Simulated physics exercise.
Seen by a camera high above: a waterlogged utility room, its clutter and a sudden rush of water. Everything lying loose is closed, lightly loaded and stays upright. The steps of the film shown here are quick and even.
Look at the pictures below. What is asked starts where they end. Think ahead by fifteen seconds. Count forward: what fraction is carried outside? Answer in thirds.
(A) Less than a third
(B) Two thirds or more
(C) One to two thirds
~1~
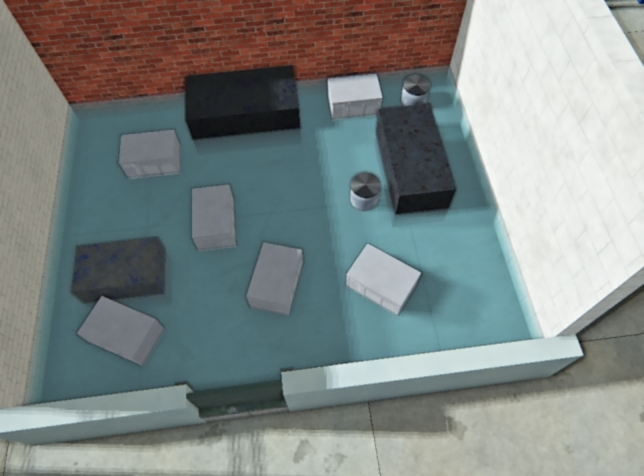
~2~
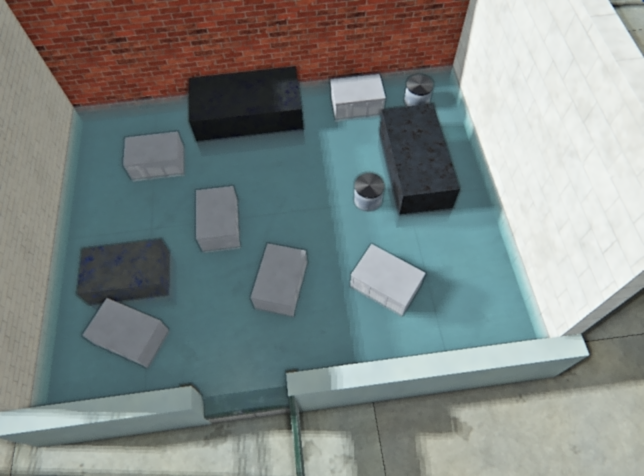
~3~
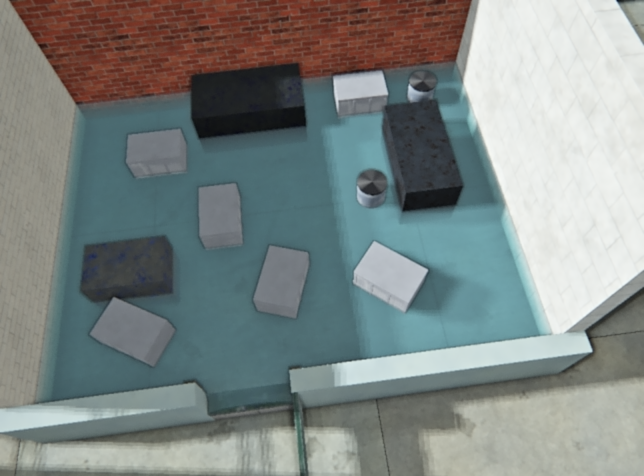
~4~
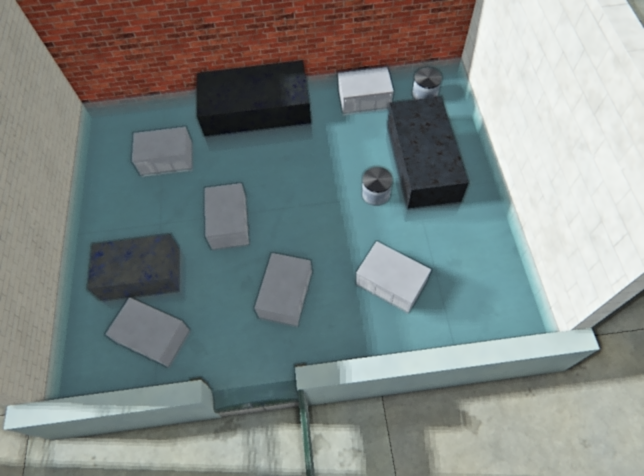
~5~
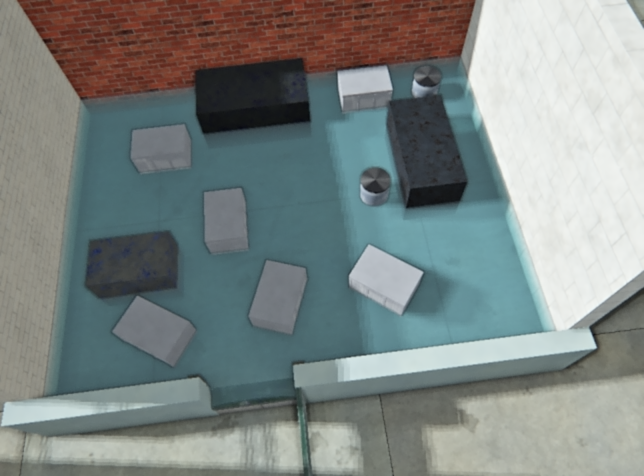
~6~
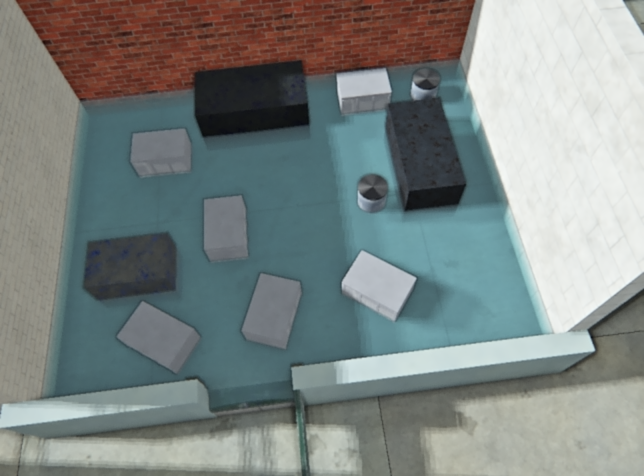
(C) One to two thirds.
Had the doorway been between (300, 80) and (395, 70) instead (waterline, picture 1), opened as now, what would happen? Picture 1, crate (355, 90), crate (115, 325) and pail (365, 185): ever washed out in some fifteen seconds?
One by one: Exits; held indoors; exits.
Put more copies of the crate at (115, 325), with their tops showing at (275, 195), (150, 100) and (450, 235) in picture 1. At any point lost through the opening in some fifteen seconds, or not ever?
Result, in sequence: Ends up outside; never gets out; never gets out.
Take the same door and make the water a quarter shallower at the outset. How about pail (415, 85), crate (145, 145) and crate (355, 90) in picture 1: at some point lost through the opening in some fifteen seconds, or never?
Notes - A: Still there; B: Still there; C: Still there.
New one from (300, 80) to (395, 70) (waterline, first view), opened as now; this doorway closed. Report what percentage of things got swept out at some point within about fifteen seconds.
My figure is 60 %.
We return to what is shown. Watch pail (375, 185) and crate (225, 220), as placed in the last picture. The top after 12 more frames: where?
Estimate: First at (359, 213), second at (228, 335), approximately.
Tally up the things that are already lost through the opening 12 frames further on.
The count is 2.
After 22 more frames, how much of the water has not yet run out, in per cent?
I'd put it close to 68 percent.
A moment on, 0 of 8 are out; 8 afloat.
Next, 2 of 8 are out; 6 afloat.
Later, 4 of 8 are out; 4 afloat.
In the end, 4 of 8 are out; 4 afloat.
